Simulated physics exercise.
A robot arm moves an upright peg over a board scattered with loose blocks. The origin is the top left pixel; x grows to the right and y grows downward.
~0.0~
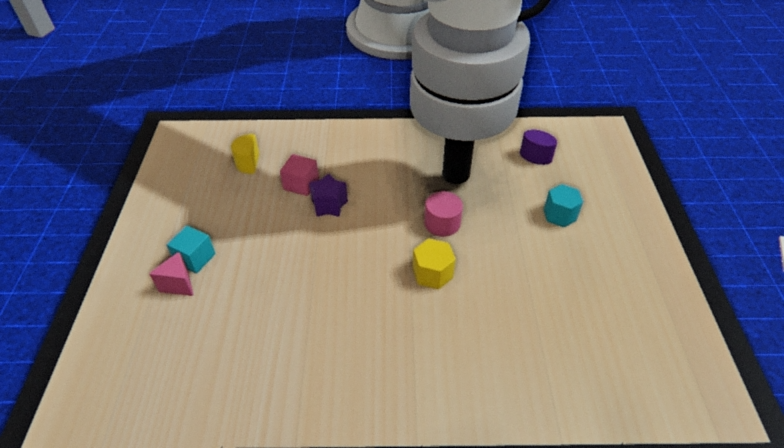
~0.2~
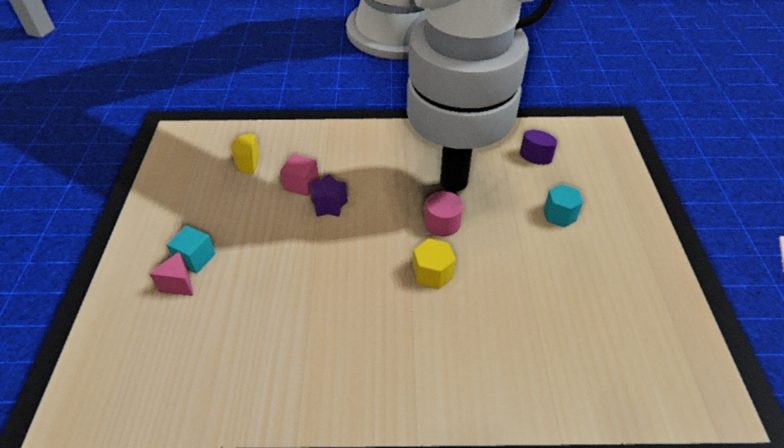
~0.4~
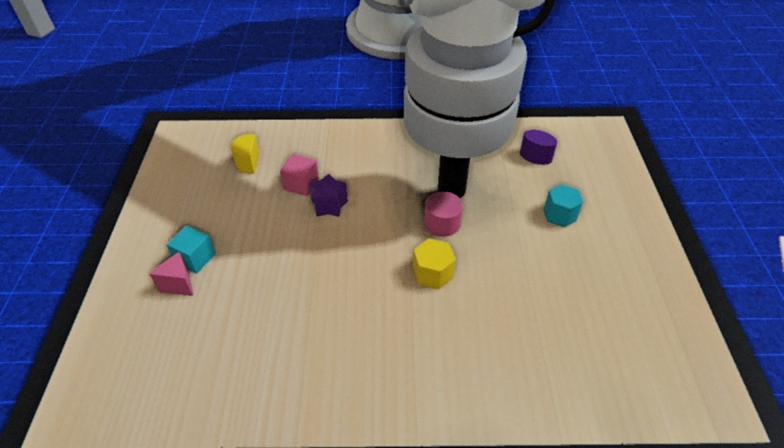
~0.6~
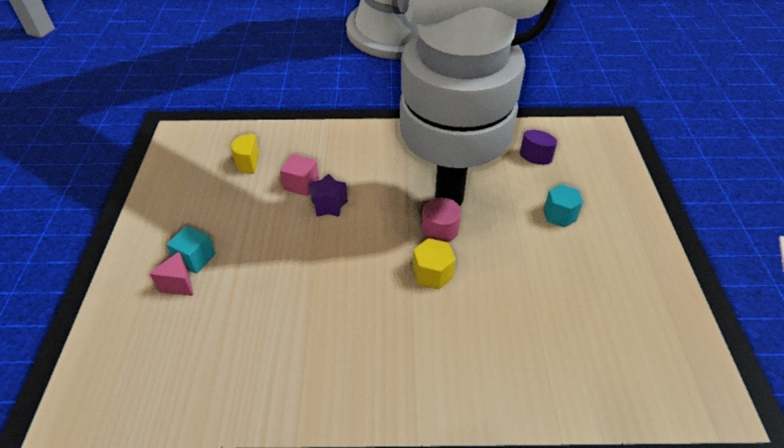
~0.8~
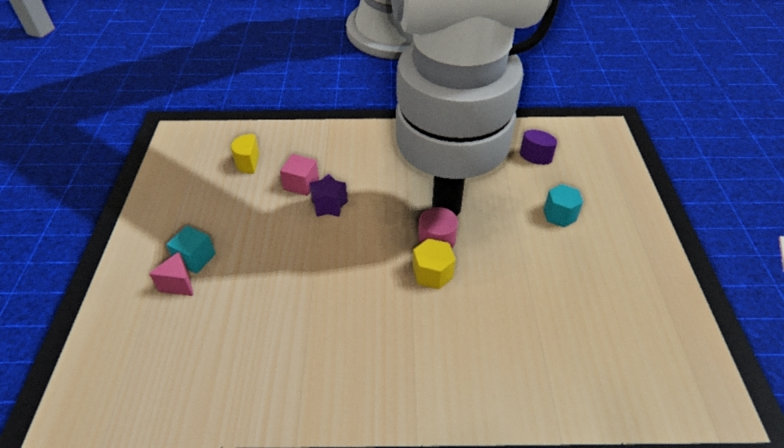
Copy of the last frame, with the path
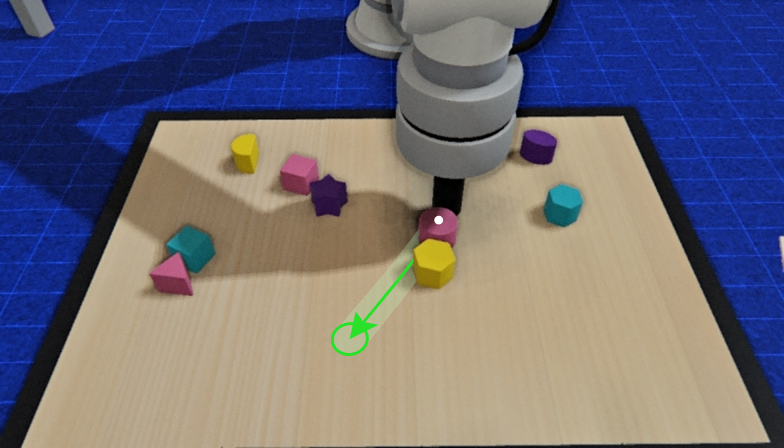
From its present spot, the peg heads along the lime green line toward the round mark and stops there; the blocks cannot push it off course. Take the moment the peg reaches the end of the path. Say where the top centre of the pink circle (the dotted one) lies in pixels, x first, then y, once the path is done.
Its top middle is near (396, 323).
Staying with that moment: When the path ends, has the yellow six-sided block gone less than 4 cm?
No.
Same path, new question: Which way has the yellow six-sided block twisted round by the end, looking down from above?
From overhead, the rotation is counterclockwise.
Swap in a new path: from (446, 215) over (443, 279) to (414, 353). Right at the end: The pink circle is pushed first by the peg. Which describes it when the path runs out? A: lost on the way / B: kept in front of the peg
Option A.
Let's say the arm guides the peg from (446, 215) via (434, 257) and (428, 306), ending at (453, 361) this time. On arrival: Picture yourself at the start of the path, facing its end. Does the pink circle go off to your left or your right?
My prediction: Rightwards.
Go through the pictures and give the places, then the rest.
Peg's lower end (456, 175); yellow six-sided block (434, 254); pink circle (444, 204), in the first frame.
Peg (454, 182); blocks still, in the second frame.
Peg (452, 190); blocks still, in the third frame.
Peg (449, 199); pink circle (442, 210), in the fourth frame.
Peg (446, 208); yellow six-sided block (434, 254); pink circle (439, 220), in the fifth frame.
Drawn move, straight from (446, 215) to (350, 339); the dot is on the pink circle.
What follows on the original path. One third of the way, peg (419, 246); yellow six-sided block (433, 293), turned 45° anticlockwise; pink circle (415, 262).
Two thirds of the way, peg (387, 288); yellow six-sided block (441, 315), turned 85° anticlockwise; pink circle (399, 306).
At the end, peg (349, 333); yellow six-sided block (442, 316), turned 90° anticlockwise; pink circle (396, 323).
